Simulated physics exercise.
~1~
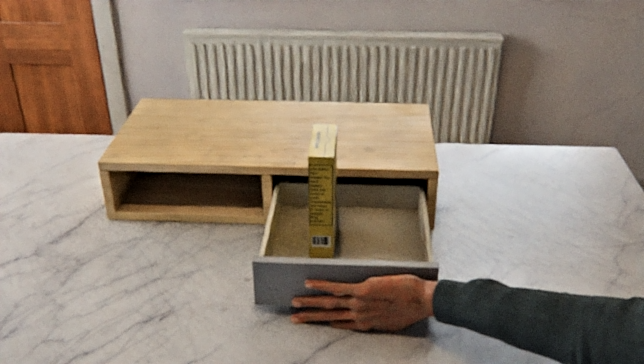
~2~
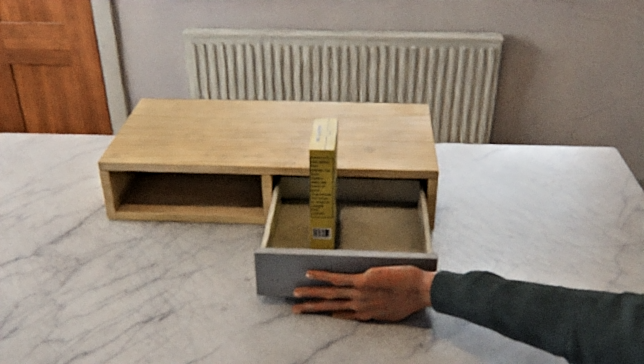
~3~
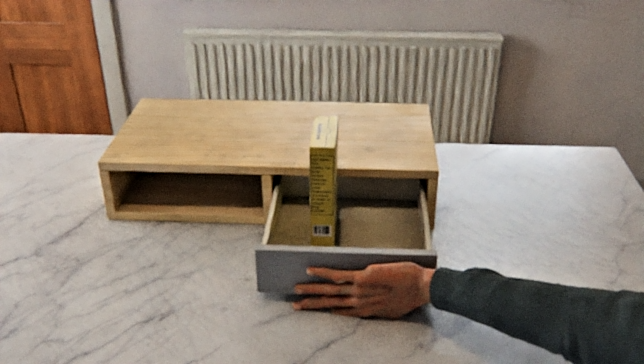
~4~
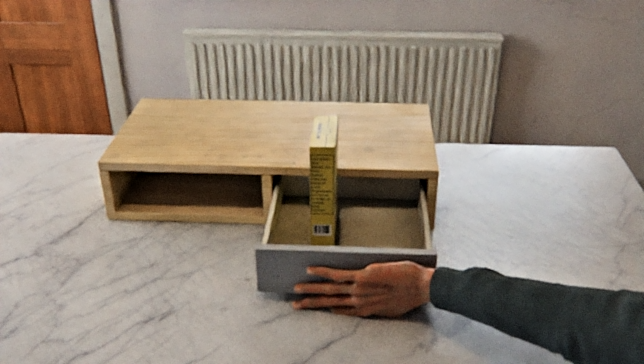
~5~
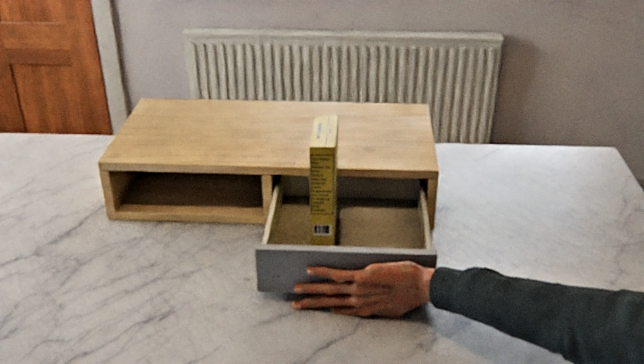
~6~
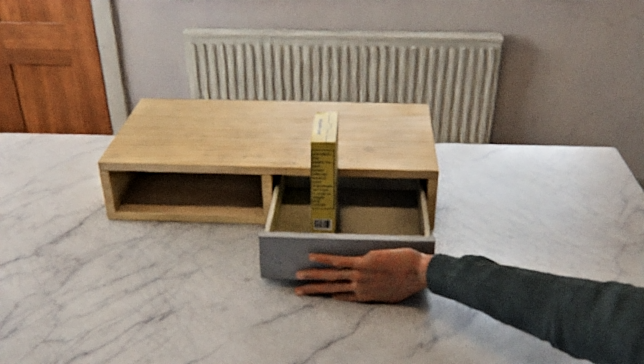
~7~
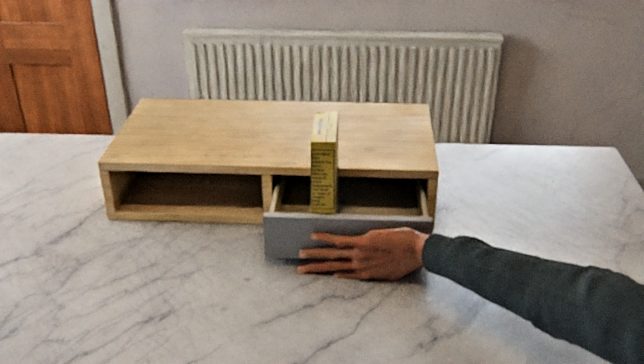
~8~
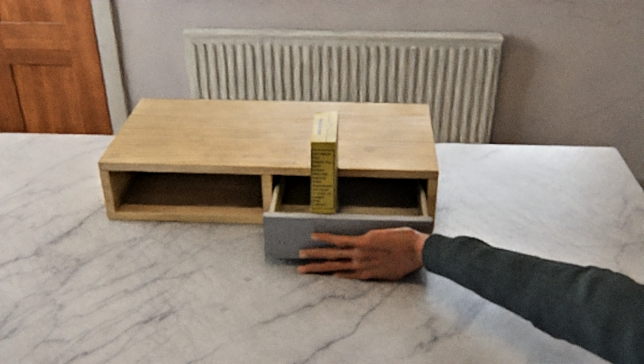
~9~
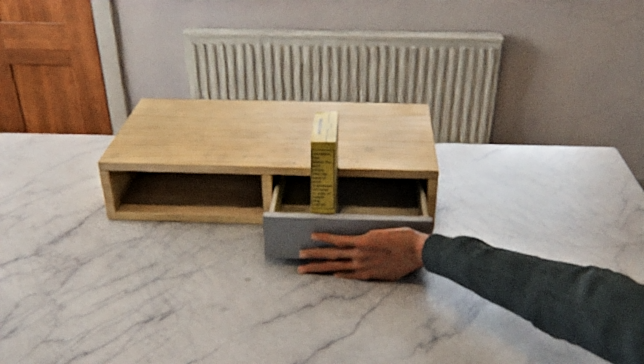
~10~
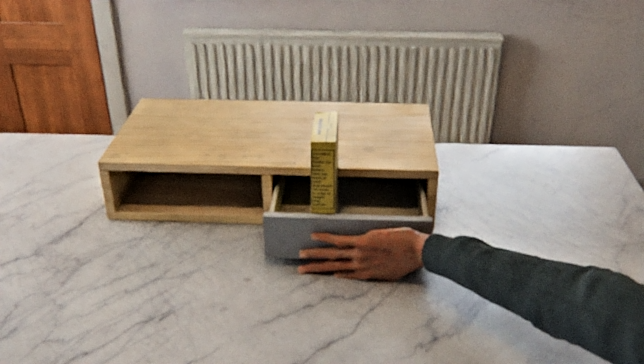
On a white marble-patterned tabletop, seen from the front and slightly above, a light wooden chest with two compartments sits before a pale radiator, with a brown door at the far left. The left compartment is empty, while a grey-fronted drawer stands open on the right, holding an upright yellow packet that rises above its sides. A hand in a dark sleeve rests on the drawer front and eases it slightly inward, then pauses. It pushes the drawer further in, until the packet nears the chest's top edge. There the drawer jams, still partly open, with the hand against it.
